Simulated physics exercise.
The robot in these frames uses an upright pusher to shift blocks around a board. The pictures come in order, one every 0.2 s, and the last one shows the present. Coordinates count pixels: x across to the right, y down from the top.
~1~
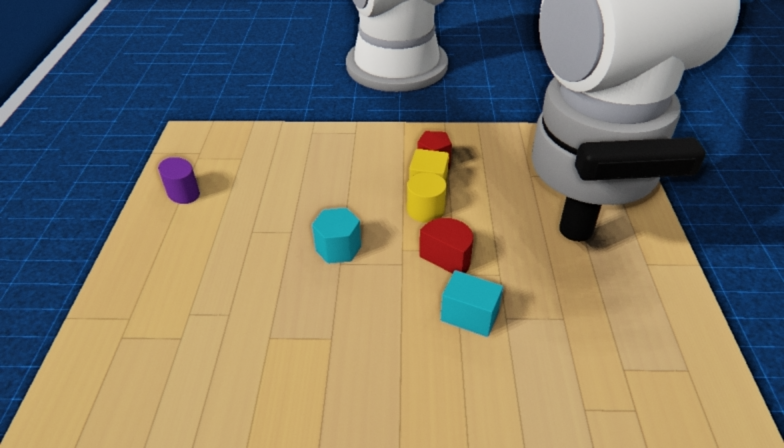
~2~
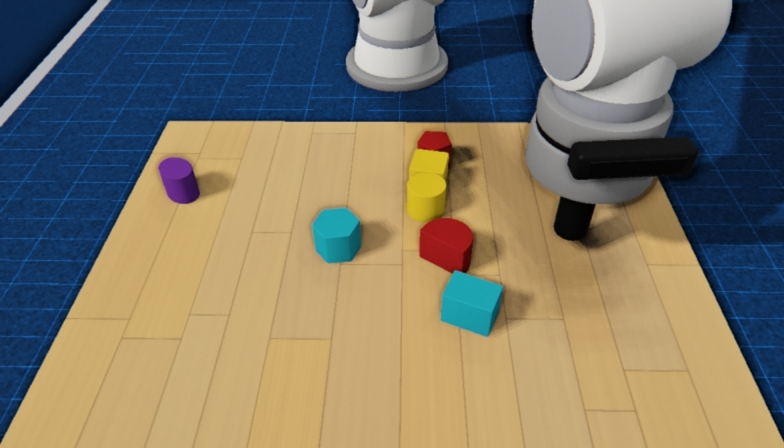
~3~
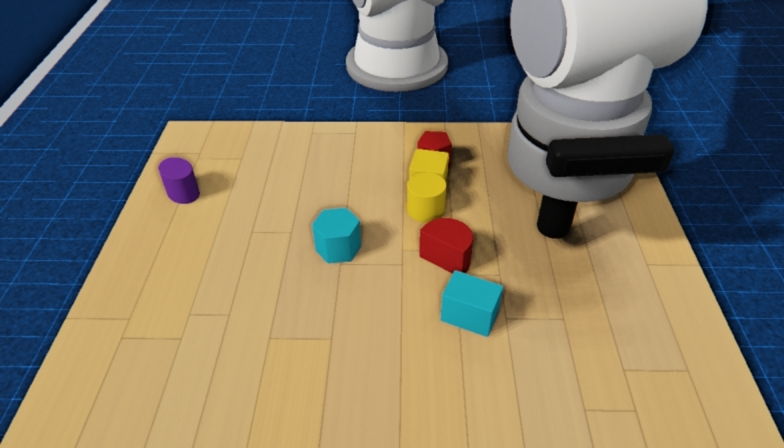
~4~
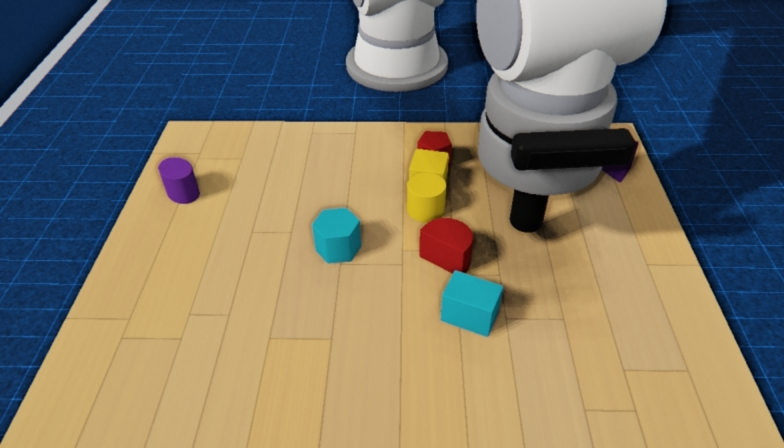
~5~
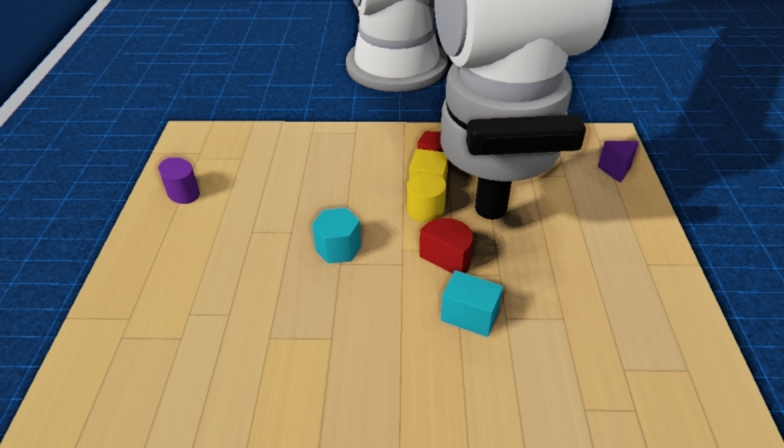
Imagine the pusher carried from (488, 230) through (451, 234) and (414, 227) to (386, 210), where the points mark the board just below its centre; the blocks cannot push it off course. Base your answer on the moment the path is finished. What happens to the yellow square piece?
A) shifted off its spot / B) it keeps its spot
Option A.
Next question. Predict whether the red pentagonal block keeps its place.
At the end, its place is different.
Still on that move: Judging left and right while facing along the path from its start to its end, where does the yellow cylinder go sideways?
It slides rightward.
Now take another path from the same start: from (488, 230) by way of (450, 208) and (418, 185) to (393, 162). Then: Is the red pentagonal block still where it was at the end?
No - that is not the case.
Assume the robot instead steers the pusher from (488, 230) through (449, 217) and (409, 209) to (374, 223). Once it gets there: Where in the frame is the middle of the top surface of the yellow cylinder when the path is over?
Just about (361, 176).
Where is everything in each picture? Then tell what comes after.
In the first picture, lower end of the pusher (575, 232), tops of blocks, yellow cylinder (427, 184), yellow square piece (429, 161), red pentagonal block (435, 139), red D-shaped block (450, 232).
In the second picture, pusher (570, 231), blocks as before.
In the third picture, pusher (553, 229), blocks as before.
In the fourth picture, pusher (526, 223), blocks as before.
In the fifth picture, pusher (491, 211), yellow cylinder (427, 184), yellow square piece (429, 161), red pentagonal block (435, 139), red D-shaped block (450, 232).
The first path, step by step. One third of the way, pusher (451, 214); nothing pushed yet.
Two thirds of the way, pusher (414, 207); yellow cylinder (414, 178); yellow square piece (429, 157); red pentagonal block (436, 137).
At the end, pusher (386, 191); yellow cylinder (399, 165); yellow square piece (429, 152), turned 30° clockwise; red pentagonal block (441, 133); red D-shaped block not moved.
